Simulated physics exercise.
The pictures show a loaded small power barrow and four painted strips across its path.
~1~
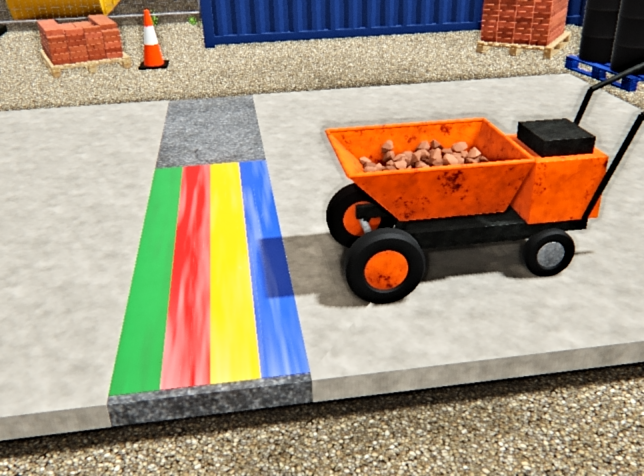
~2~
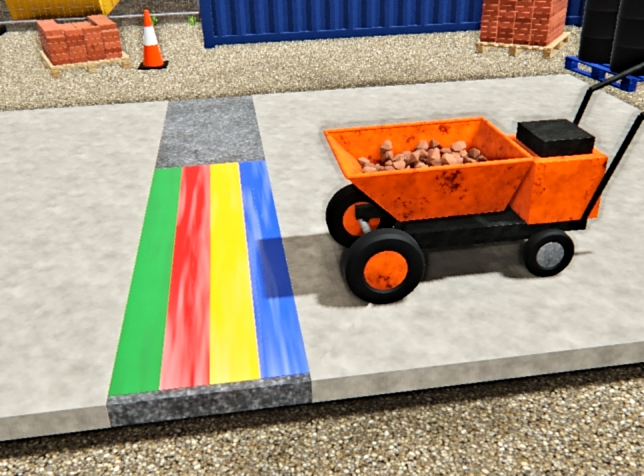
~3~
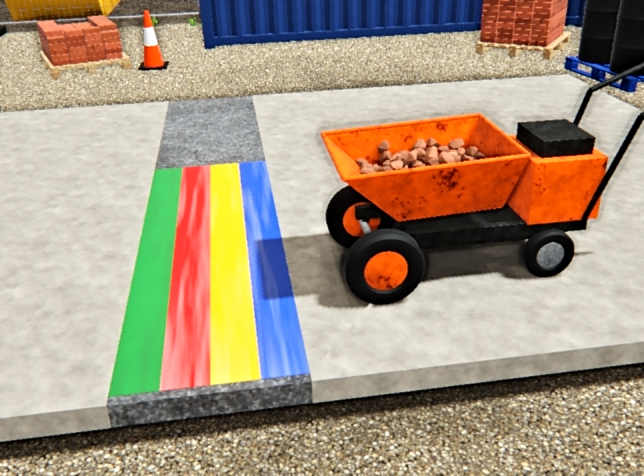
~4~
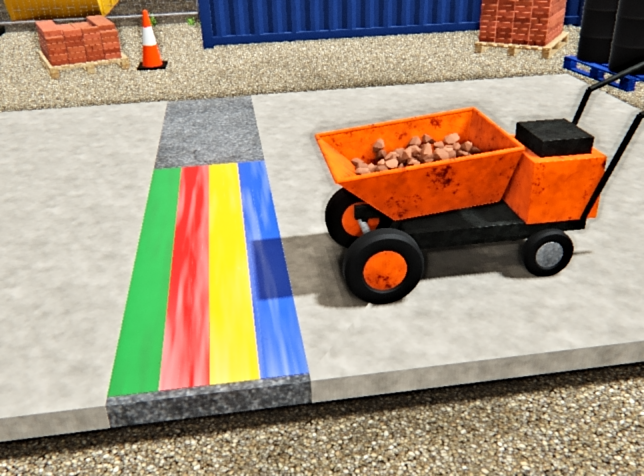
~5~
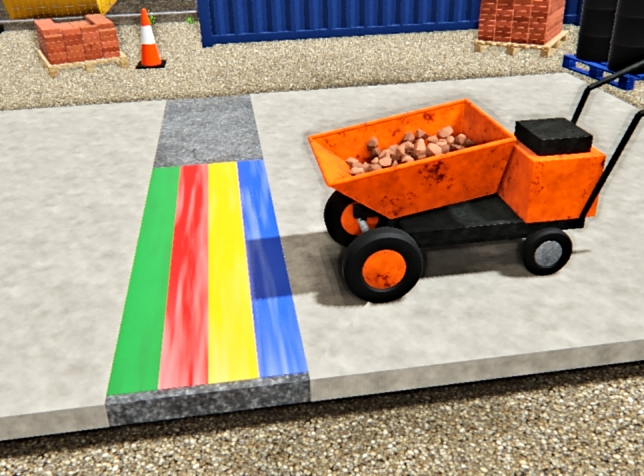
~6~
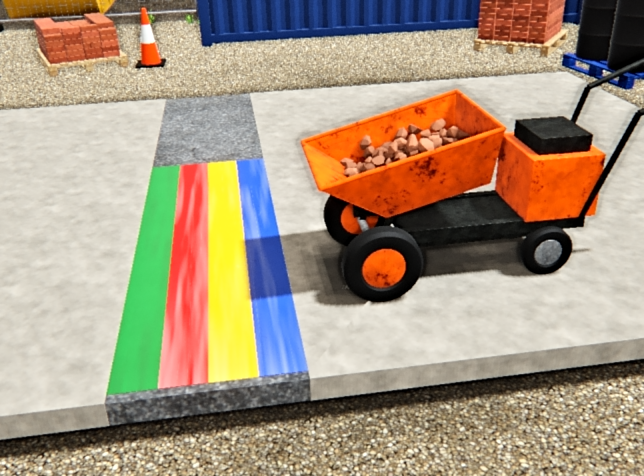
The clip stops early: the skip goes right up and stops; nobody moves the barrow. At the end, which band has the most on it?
Most covered: The yellow band.
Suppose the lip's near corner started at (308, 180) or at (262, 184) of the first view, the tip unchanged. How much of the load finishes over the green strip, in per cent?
First some 20, then 40 per cent.
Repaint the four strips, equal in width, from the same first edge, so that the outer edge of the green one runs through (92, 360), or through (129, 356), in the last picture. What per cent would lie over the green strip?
Roughly 0 per cent, and 10 per cent.
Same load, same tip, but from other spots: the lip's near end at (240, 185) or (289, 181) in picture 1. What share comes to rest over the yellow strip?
The first gives 0 %, the second 10 %.
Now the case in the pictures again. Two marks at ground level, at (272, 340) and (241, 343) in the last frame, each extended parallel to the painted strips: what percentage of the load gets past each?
About 90 and 60 per cent.
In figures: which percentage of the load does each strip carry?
In per cent, blue strip 20, yellow strip 40, red strip 20 and green strip 5.
Soon, skip tipped steeply; all in the skip.
A while on, skip tipped right over; most in the skip; a small part over the blue strip; a small part over the yellow strip.
Towards the end, skip tipped right over; a small part in the skip; about a quarter over the blue strip; about a third over the yellow strip; about a quarter over the red strip; a small part over the green strip; a stray few off the paint.
Finally, skip tipped right over; a small part in the skip; about a quarter over the blue strip; about a third over the yellow strip; about a quarter over the red strip; a small part over the green strip; a stray few off the paint.
